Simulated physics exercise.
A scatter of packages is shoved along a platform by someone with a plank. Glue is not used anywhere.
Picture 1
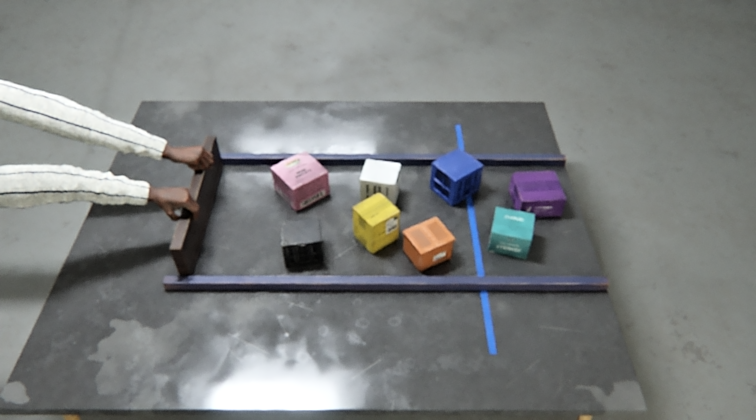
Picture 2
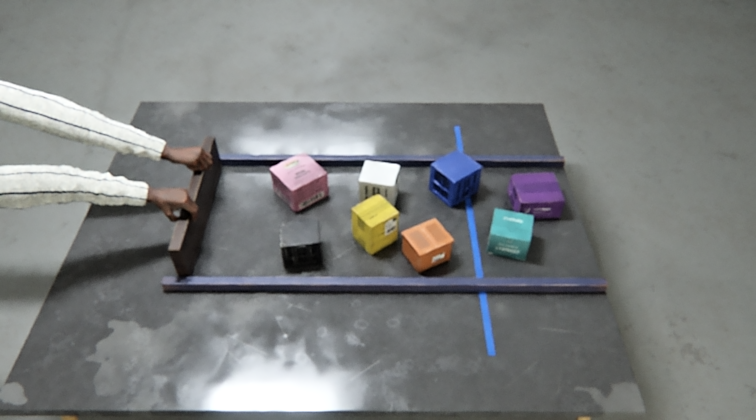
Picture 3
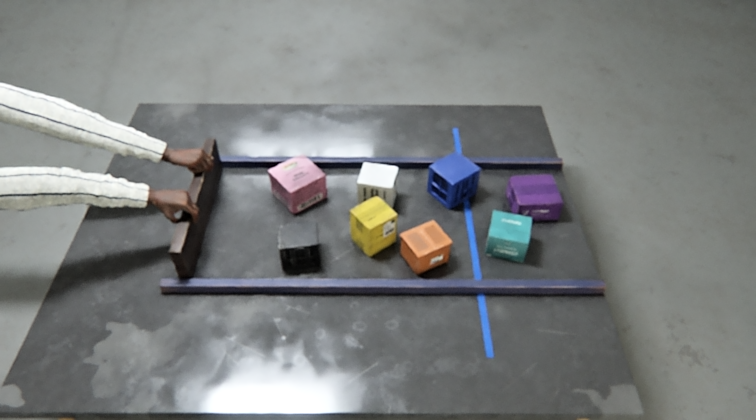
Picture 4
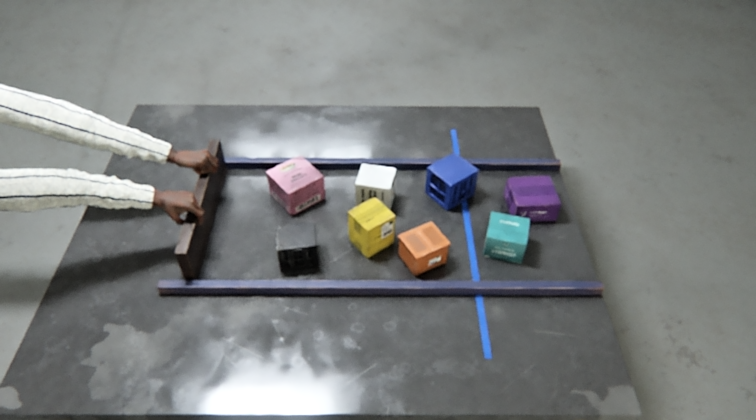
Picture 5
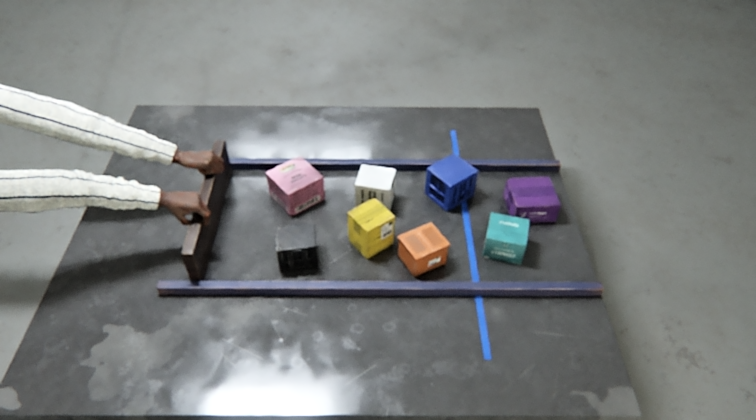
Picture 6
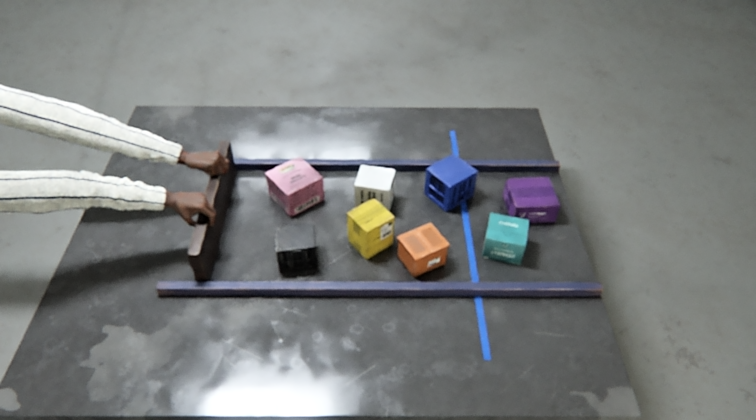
The clip shows eight colourful boxes scattered between two rails on a dark platform crossed by blue tape, while two hands hold a plank upright at the left, then slide it slightly rightward; the boxes stay practically still.
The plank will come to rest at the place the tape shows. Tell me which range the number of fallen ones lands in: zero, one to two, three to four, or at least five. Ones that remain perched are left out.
Well, the ones that get knocked off number not even one.
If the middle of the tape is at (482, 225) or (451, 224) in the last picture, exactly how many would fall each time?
Try 1: 1; try 2: 0.
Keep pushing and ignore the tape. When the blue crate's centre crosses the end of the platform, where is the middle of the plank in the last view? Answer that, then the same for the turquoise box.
Middle approx. at (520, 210), then approx. at (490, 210).
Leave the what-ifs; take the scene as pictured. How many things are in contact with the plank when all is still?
My count gives 2.
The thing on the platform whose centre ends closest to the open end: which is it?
Purple box.
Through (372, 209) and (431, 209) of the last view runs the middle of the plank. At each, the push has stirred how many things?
That gives 6 for the first and 8 for the second.
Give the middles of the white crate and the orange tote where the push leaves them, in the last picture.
The first comes to rest at (525, 198), and the second at (534, 260).
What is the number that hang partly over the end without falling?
The figure is 1.
Early on, none off yet; purple box at rest near (531, 200); turquoise box at rest near (505, 239); blue crate at rest near (450, 183).
A while later, none off yet; purple box at rest near (531, 200); turquoise box at rest near (505, 239); blue crate travelled a little near (454, 181).
Further along, none off yet; purple box travelled a little near (537, 202); turquoise box travelled a little near (518, 237); blue crate travelled about its own width near (499, 175).
Finally, the number that fall off is zero.
